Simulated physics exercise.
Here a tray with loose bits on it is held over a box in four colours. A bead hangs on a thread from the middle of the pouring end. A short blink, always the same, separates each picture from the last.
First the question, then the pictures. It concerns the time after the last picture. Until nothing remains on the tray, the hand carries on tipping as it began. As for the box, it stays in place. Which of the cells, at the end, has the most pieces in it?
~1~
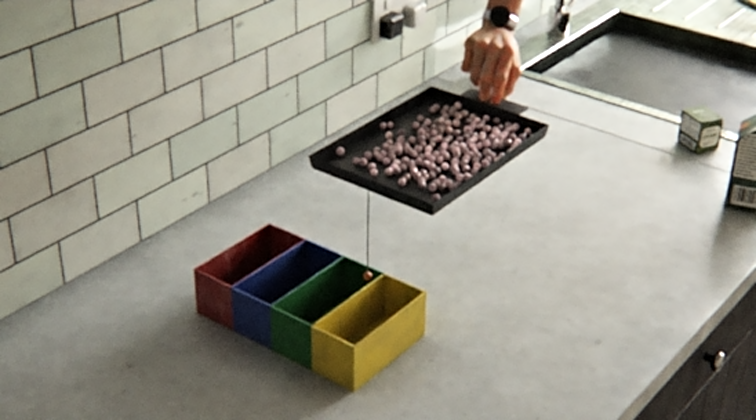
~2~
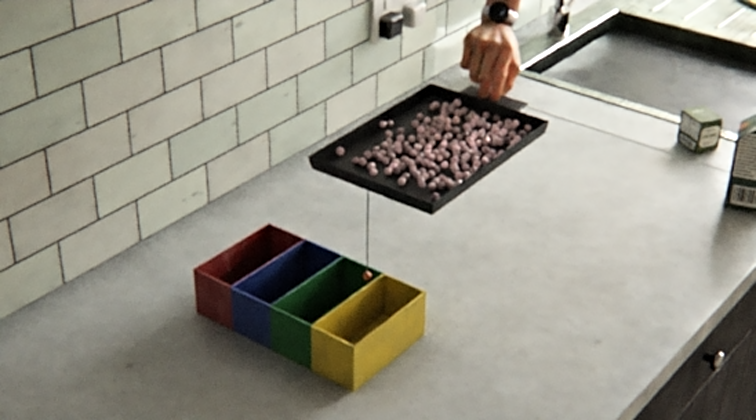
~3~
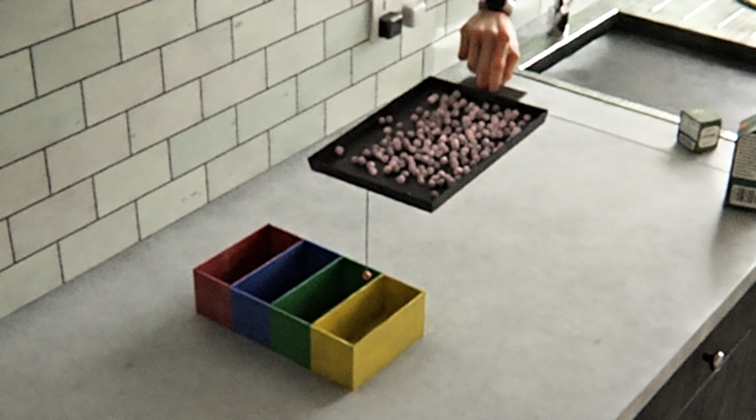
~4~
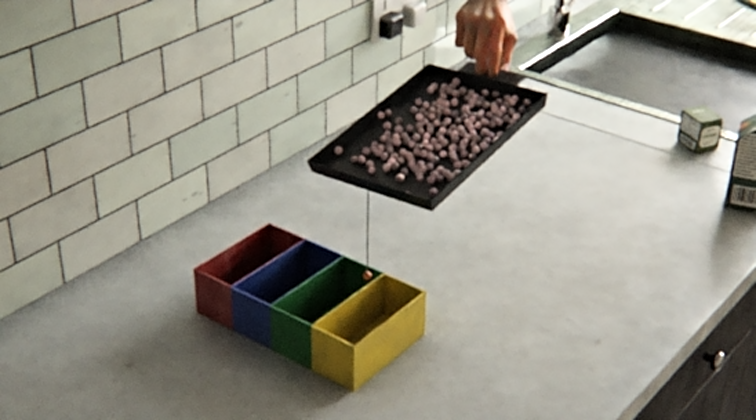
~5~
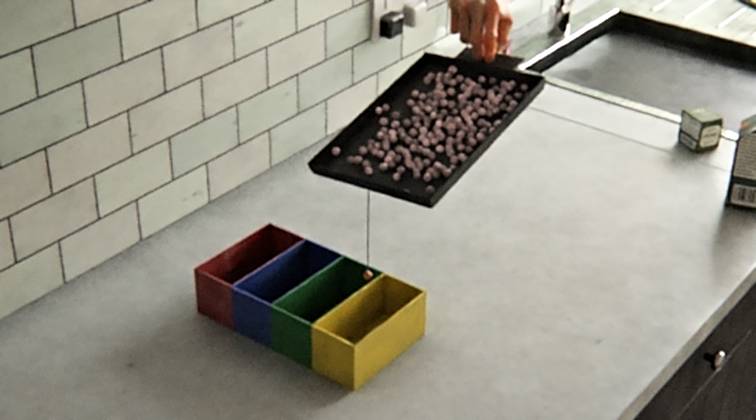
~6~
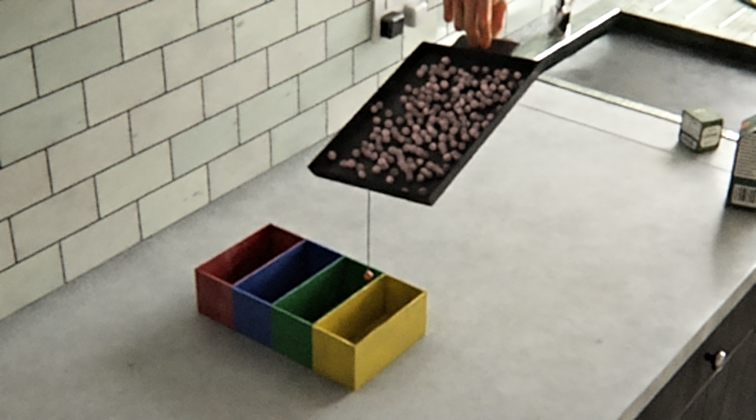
The blue cell has the most pieces in it.
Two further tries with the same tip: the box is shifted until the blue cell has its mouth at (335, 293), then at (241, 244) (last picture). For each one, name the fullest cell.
That red cell first, the yellow cell second.
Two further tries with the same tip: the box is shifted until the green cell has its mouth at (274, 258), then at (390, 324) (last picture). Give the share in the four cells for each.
Close to 90 in a hundred, then close to 70 in a hundred.
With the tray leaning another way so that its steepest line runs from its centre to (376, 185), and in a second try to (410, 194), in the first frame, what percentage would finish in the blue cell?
The first comes to 20 %, while the second comes to 0 %.
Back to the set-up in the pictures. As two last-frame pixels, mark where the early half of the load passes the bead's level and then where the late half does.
Around (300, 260) and then (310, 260).
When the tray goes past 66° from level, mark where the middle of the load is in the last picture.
The load's middle is around (334, 174).
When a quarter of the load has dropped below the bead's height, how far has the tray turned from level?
That happens at around 75°.
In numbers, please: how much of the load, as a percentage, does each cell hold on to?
I'd put the red cell near 0, the blue cell near 70, the green cell near 30, and the yellow cell near 0.
Soon after the last picture, tray tipped steeply; about two thirds on the tray; a small part in the blue cell; a stray few in the green cell; a stray few in the red cell; about a quarter falling or outside the box.
A little later, tray tipped past a quarter turn; a small part on the tray; about half in the blue cell; about a quarter in the green cell; a stray few in the red cell; a small part falling or outside the box.
Later still, tray tipped past a quarter turn; about two thirds in the blue cell; about a quarter in the green cell; a stray few in the red cell; a stray few falling or outside the box.
At rest, tray tipped past a quarter turn; about two thirds in the blue cell; about a quarter in the green cell; a stray few in the red cell; none in the yellow cell; a stray few outside the box.
